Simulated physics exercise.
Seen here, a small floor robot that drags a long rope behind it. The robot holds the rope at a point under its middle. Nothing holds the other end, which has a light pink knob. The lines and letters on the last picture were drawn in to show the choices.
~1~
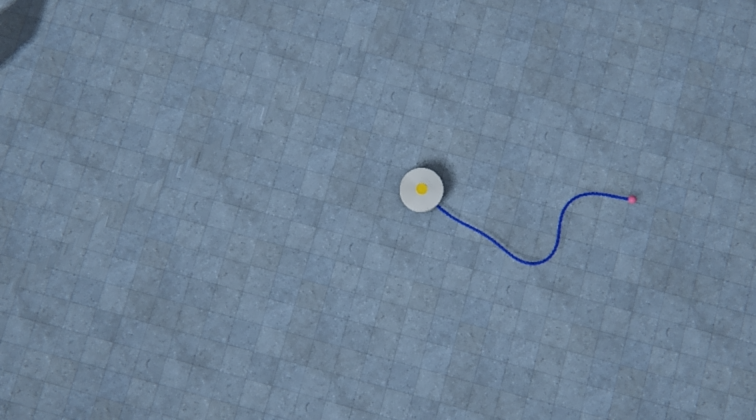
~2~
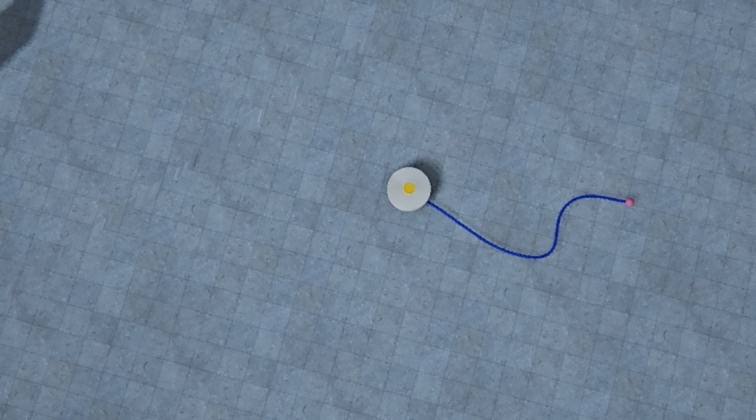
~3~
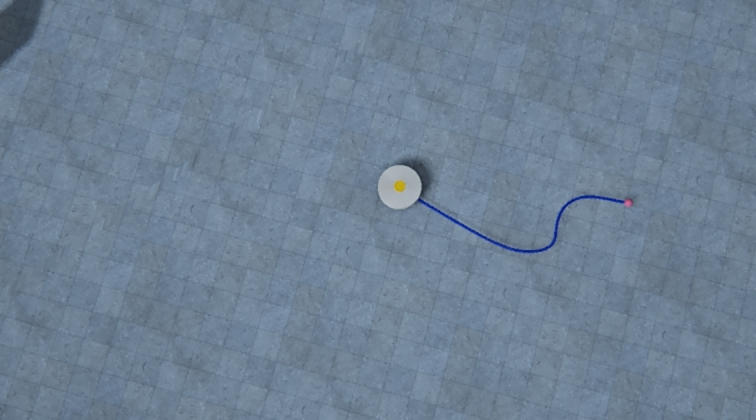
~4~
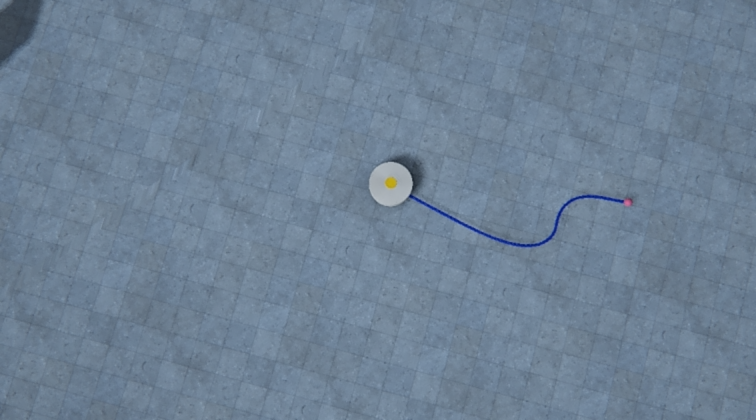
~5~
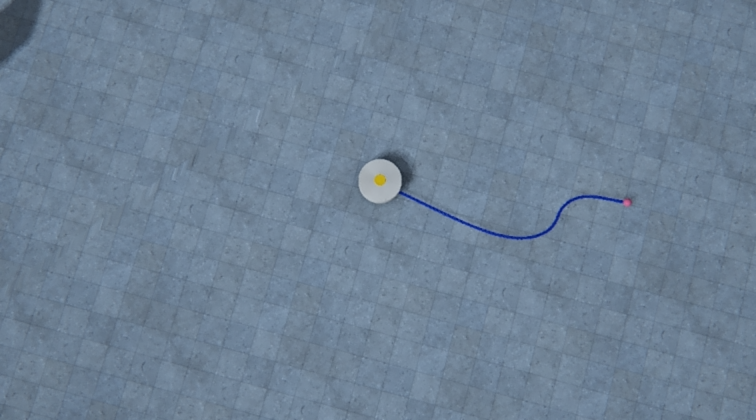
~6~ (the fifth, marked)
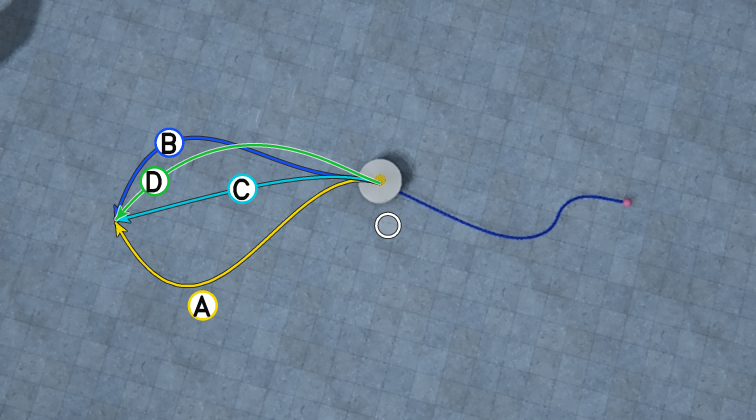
On a bluish-gray tiled floor seen from above, a small round white robot with a yellow center sits attached to a curving blue rope with a light pink knob at its far right end. The robot glides slowly left and slightly upward, drawing the near curve straighter while the knob barely moves.
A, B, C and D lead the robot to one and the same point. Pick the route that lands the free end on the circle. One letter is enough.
It should follow A.
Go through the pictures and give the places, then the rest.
Free end (632, 200); robot (421, 190), in the first picture.
Robot (409, 190); free end (630, 202), in the second picture.
Robot (400, 188); free end (629, 203), in the third picture.
Robot (391, 185); free end (628, 202), in the fourth picture.
Robot (380, 182); free end (628, 202), in the fifth picture.
On the marked copy, A from (380, 183) via (246, 258) to (116, 222); B from (380, 183) via (227, 143) to (115, 219); C from (380, 183) via (248, 188) to (117, 220); D from (380, 183) via (238, 146) to (116, 219); the ring at (388, 225).
With A. Early on, robot (276, 229), middle of the rope (415, 204), free end (552, 204).
Further on, robot (172, 283), middle of the rope (312, 247), free end (444, 210).
At the end, robot (113, 220), middle of the rope (253, 247), free end (388, 225); the free end is on the ring.
As for the rest, B leaves the free end at (382, 177); C leaves the free end at (392, 195); D leaves the free end at (386, 176).
